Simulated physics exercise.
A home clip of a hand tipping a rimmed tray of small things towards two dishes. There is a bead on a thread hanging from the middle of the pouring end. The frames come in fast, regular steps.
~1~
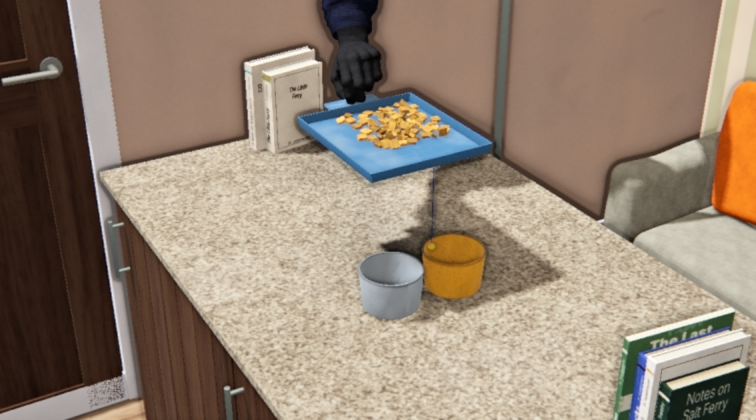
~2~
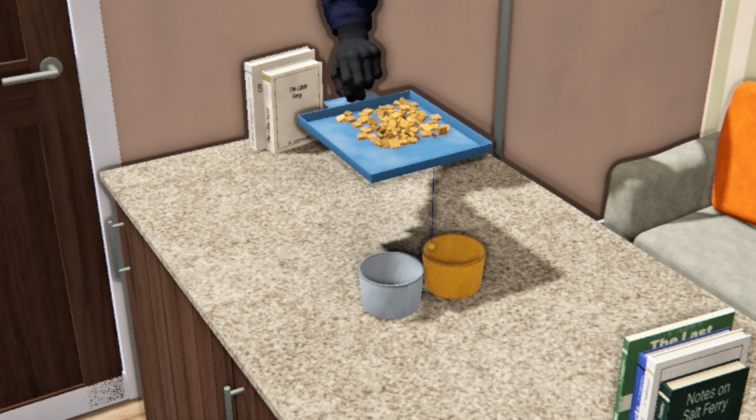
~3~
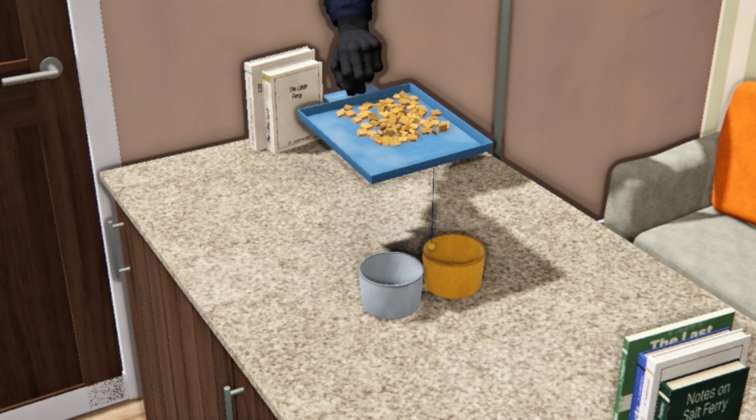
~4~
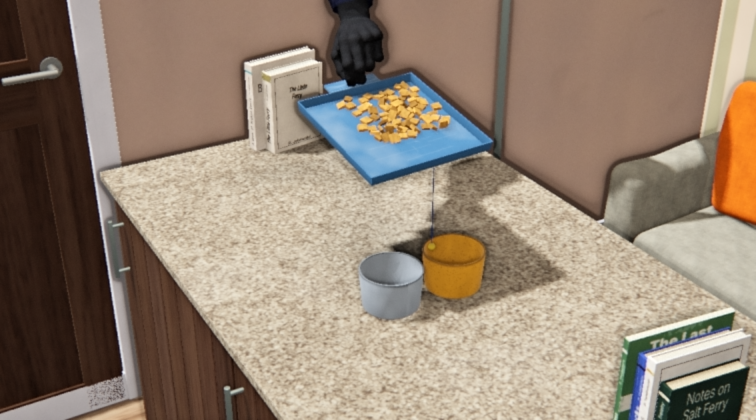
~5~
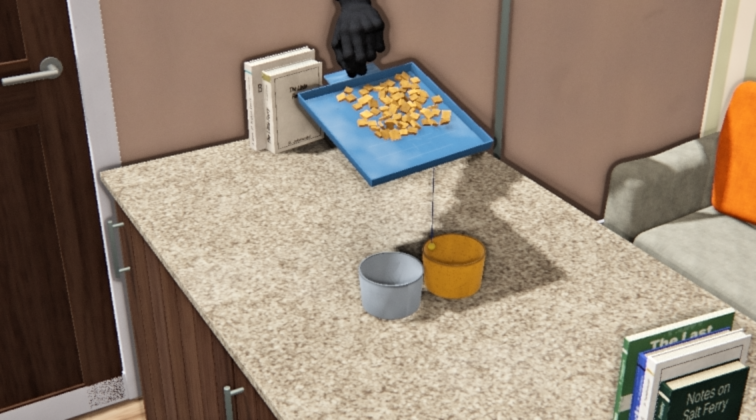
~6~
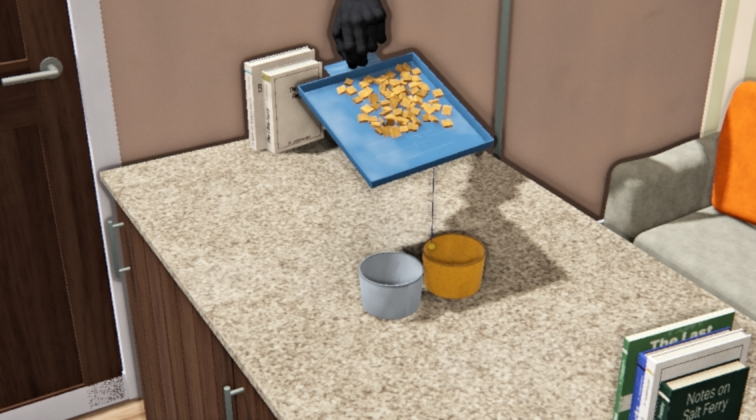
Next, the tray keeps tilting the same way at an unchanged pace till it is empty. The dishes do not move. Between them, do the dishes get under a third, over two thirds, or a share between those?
The share caught is moderate, one third to two thirds.
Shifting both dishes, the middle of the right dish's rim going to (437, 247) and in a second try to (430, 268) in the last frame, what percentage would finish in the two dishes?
You'd get near 20 per cent and afterwards near 70 per cent.
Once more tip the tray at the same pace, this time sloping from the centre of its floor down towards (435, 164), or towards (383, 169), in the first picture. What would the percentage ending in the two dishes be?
20 and 70 per cent, in that order.
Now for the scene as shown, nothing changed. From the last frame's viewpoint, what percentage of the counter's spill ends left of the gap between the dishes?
Left portion: Around 30 %.
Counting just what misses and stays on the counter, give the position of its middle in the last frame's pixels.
Roughly at (452, 326).
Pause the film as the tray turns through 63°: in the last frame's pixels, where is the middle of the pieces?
Roughly (412, 160).
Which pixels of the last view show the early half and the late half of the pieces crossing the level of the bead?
About (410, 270) to begin with, then about (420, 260).
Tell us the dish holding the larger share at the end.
Reply: The left-hand one.
Soon after the last picture, tray tipped steeply; most on the tray; a small part in the air.
A little later, tray tipped past a quarter turn; about two thirds on the tray; a small part in the left dish; about a quarter outside both; a small part in the air.
Later still, tray tipped past a quarter turn; about half in the left dish; a stray few in the right dish; about half outside both.
At rest, tray tipped past a quarter turn; about half in the left dish; a stray few in the right dish; about half outside both.
